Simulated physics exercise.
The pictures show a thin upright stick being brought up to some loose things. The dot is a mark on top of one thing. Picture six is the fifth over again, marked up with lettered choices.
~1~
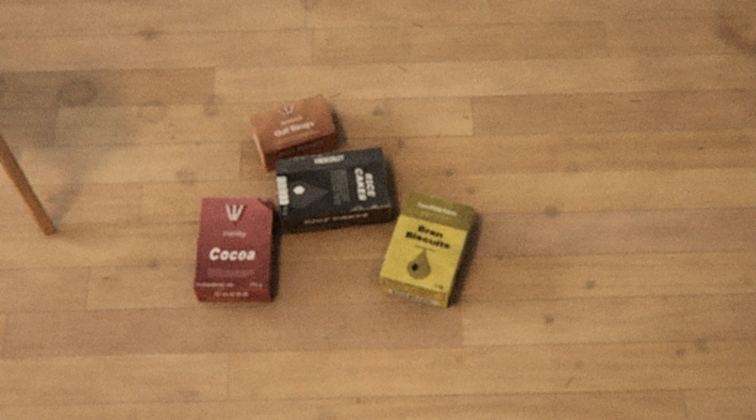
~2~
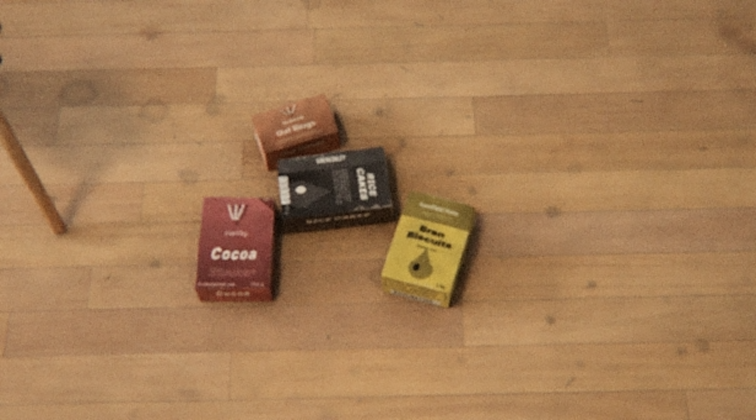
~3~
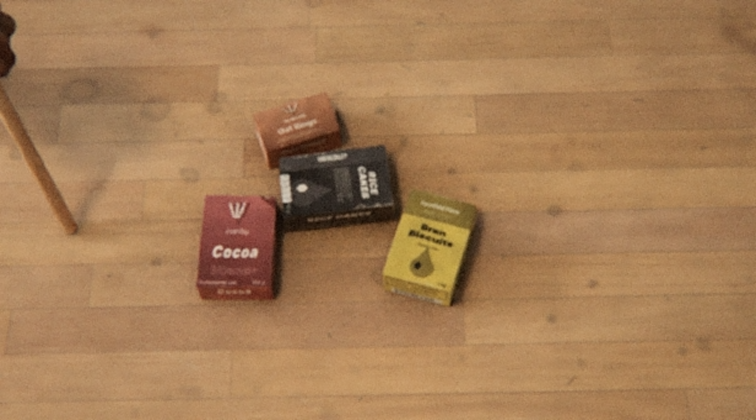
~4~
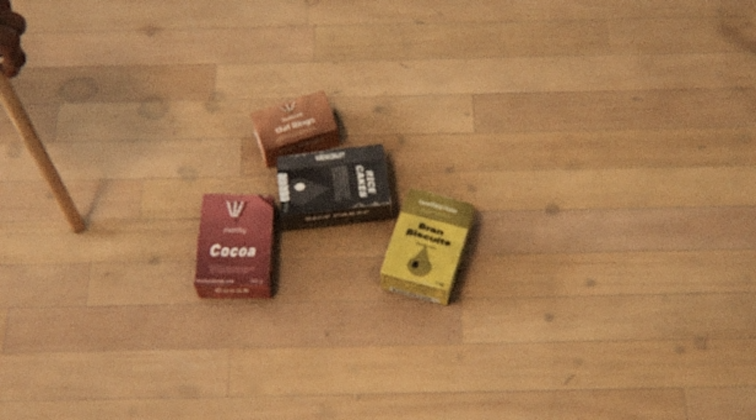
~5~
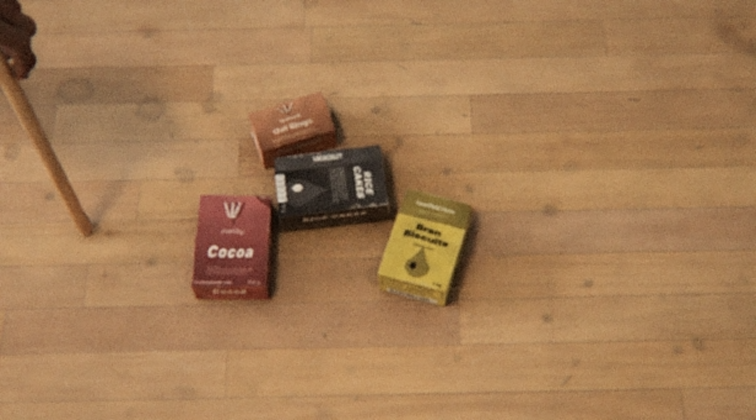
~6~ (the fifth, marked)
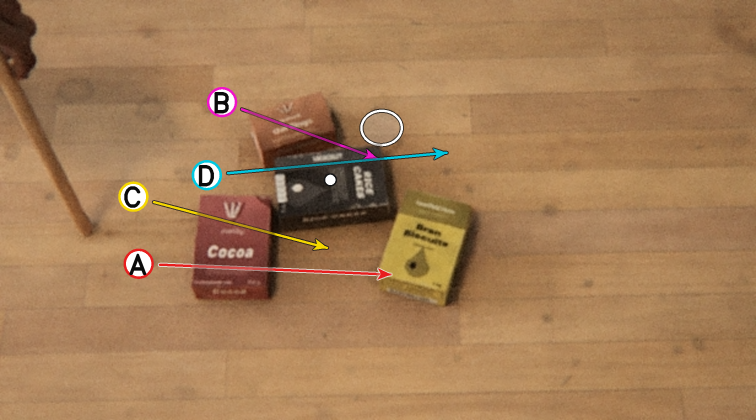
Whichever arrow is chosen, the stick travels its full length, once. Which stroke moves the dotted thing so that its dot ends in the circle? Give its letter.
With A the dot lies in the ring.
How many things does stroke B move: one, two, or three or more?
In all, two.
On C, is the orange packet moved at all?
No.
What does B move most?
It is the orange packet.
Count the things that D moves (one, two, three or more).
Three or more.
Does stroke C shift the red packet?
Yes.
On the marked copy, A from (160, 265) to (391, 275); B from (242, 109) to (377, 159); C from (154, 202) to (327, 248); D from (228, 173) to (447, 153); the ring at (381, 128); the white dot at (331, 180).
Taking A. A third of the way, foot of the stick (244, 269); black packet (352, 178); red packet (279, 237).
Two thirds of the way, foot of the stick (326, 273); black packet (379, 150); red packet (343, 228).
When it is over, foot of the stick (391, 276); black packet (382, 138); red packet (361, 223); the dot on the black packet is in the ring.
As for the rest, B leaves the dotted thing at (342, 228); C leaves the dotted thing at (359, 189); D leaves the dotted thing at (411, 209).
